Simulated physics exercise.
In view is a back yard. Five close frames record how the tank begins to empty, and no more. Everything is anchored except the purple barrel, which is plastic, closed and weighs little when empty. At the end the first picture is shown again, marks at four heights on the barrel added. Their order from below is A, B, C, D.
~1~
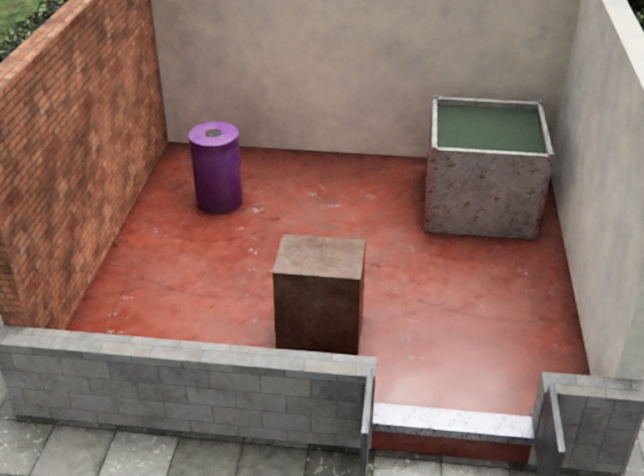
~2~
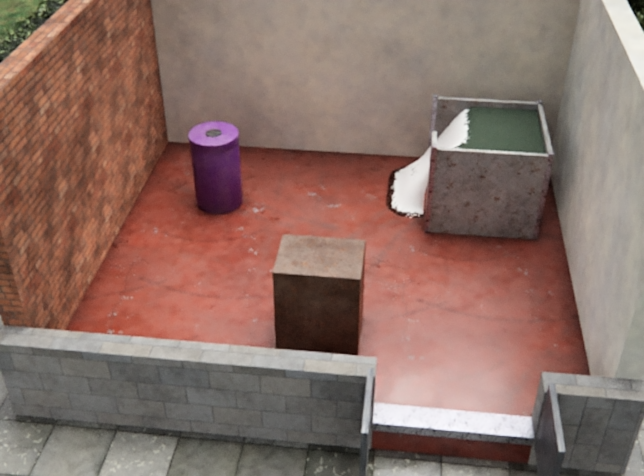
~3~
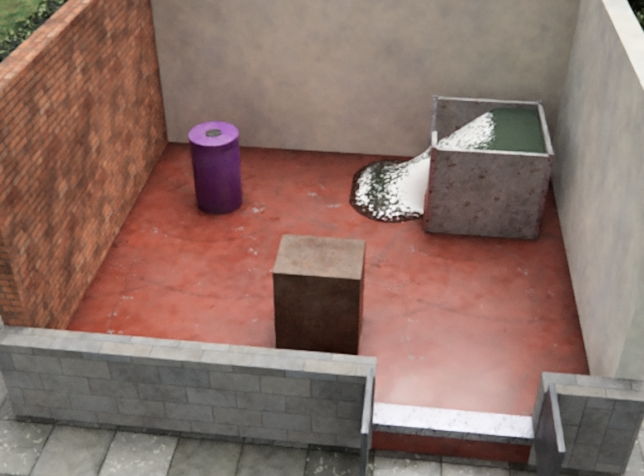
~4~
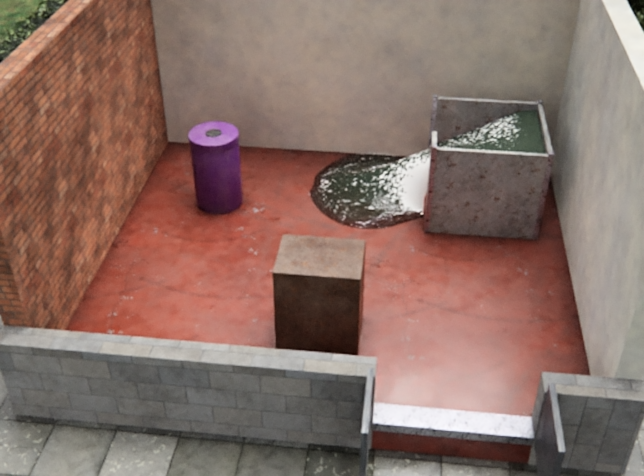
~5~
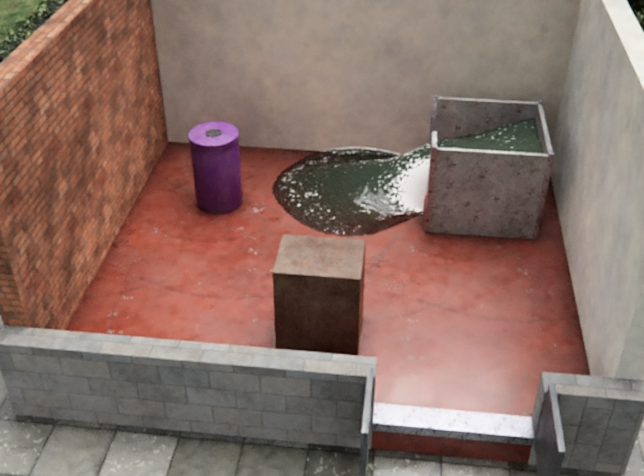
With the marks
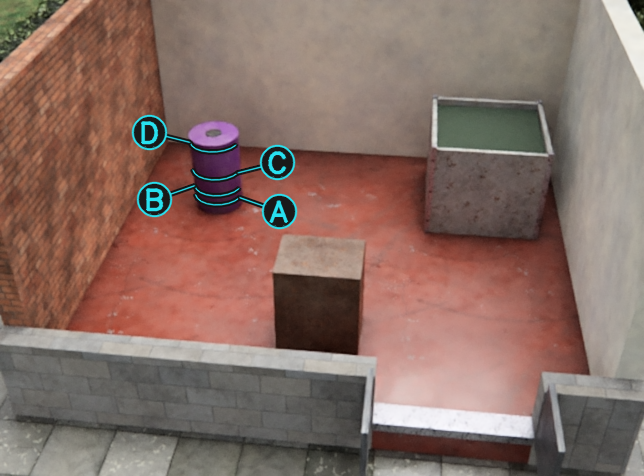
A walled back yard held a purple barrel, a brown block and a full stone tank, until water gushed from the tank's left side and spread leftward across the red ground in a widening, dark puddle.
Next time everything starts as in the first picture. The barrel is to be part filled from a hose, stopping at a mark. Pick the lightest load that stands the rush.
Take C.
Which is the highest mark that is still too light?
The answer is B.
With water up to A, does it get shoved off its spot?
Yes.
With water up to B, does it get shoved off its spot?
Yes.
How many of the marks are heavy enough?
Two.
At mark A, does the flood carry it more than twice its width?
Yes.
In cyan, A at (213, 204); B at (213, 195); C at (211, 179); D at (208, 151); from the bottom up A, B, C, D.
Choosing A, it is pushed about 5 times its own width away.
Choosing B, it is pushed about twice its own width away.
Choosing C, it does not move.
Choosing D, it does not move.
